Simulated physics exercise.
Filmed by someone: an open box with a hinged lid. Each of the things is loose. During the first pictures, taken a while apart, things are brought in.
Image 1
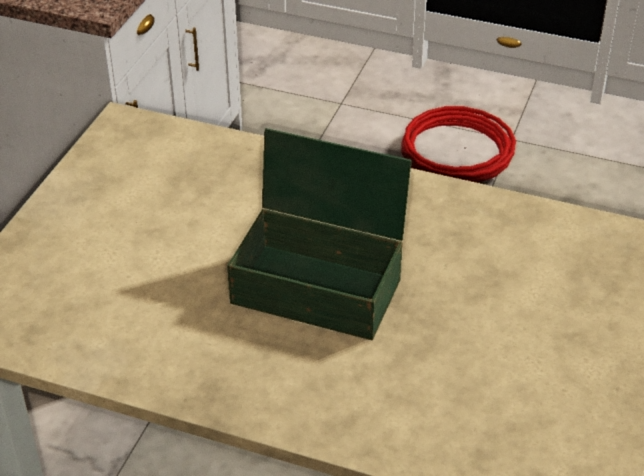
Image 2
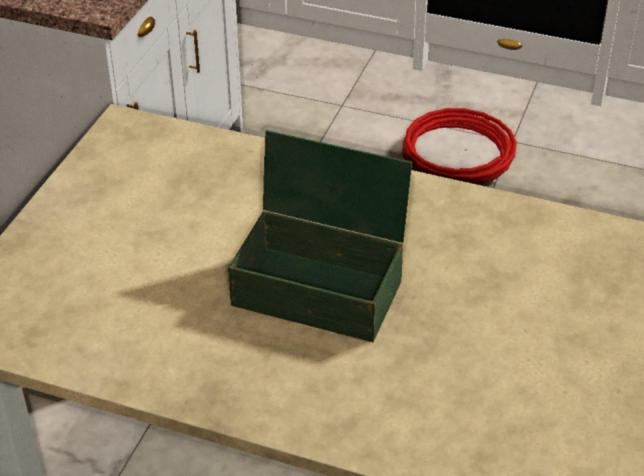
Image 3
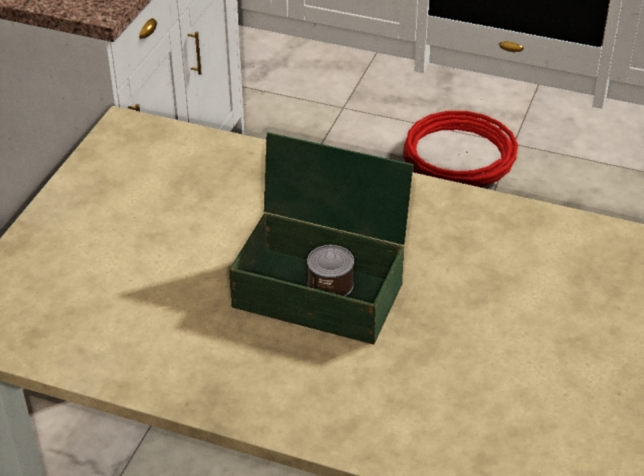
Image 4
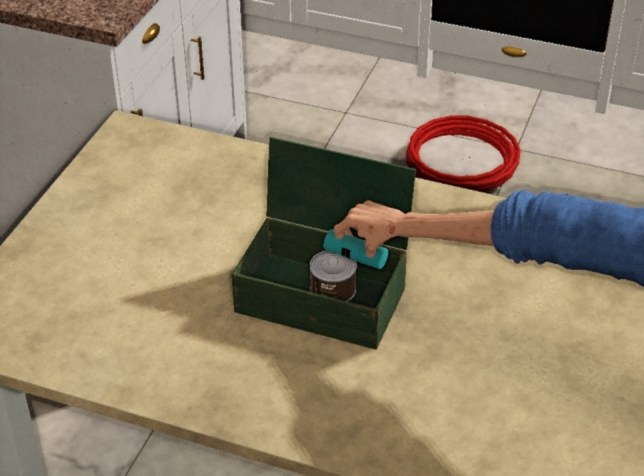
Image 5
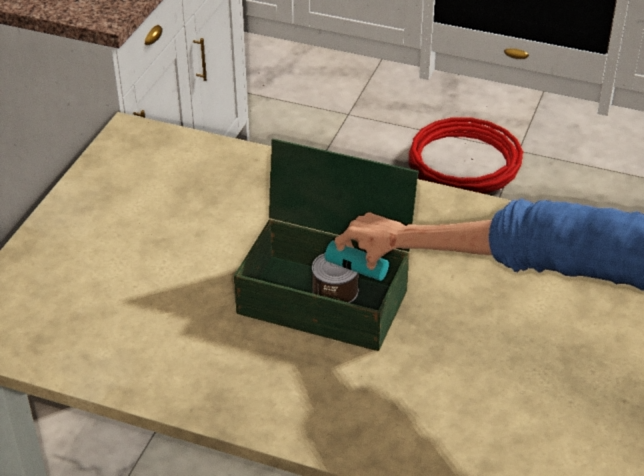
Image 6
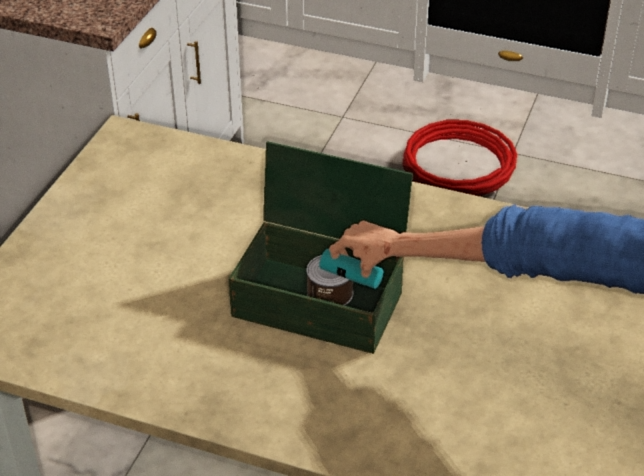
On a kitchen table, a small tub appears in an open green box, then a hand lowers a turquoise shaker in beside it.
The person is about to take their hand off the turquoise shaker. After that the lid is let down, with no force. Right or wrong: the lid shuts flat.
Wrong, the lid stays open.
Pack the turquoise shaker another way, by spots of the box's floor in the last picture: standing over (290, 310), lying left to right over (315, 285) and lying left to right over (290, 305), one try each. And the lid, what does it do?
Try one: Not closed. Try two: Not closed. Try three: Closed.
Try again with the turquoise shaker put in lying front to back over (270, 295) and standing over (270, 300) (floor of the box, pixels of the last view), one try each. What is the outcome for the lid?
First try: The lid comes down fully; second try: The lid stays propped open.
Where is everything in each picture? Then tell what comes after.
In the first frame, the last thing is not in view yet.
In the second frame, the last thing is not in view yet.
In the third frame, the last thing is not in view yet; brown tub (331, 273).
The fourth frame shows on its way; turquoise shaker (356, 249); brown tub (333, 278).
The fifth frame shows on its way; turquoise shaker (357, 261); brown tub (335, 279).
The sixth frame shows put in, still held; turquoise shaker (351, 269); brown tub (330, 282).
Then, 0.70 s on from there, turquoise shaker shifted about its own width near (369, 286).
Then, 1.30 s on from there, lid 78° above the rim; turquoise shaker shifted about its own width near (374, 284).
Then, 1.60 s on from there, lid 58° above the rim; turquoise shaker shifted about its own width near (373, 286).
Then, 1.90 s on from there, lid 33° above the rim; turquoise shaker shifted about its own width near (371, 285).
In the end, lid 24° above the rim; moved from the start, turquoise shaker; brown tub unmoved. At the end, from the last picture's camera, turquoise shaker near (373, 288).
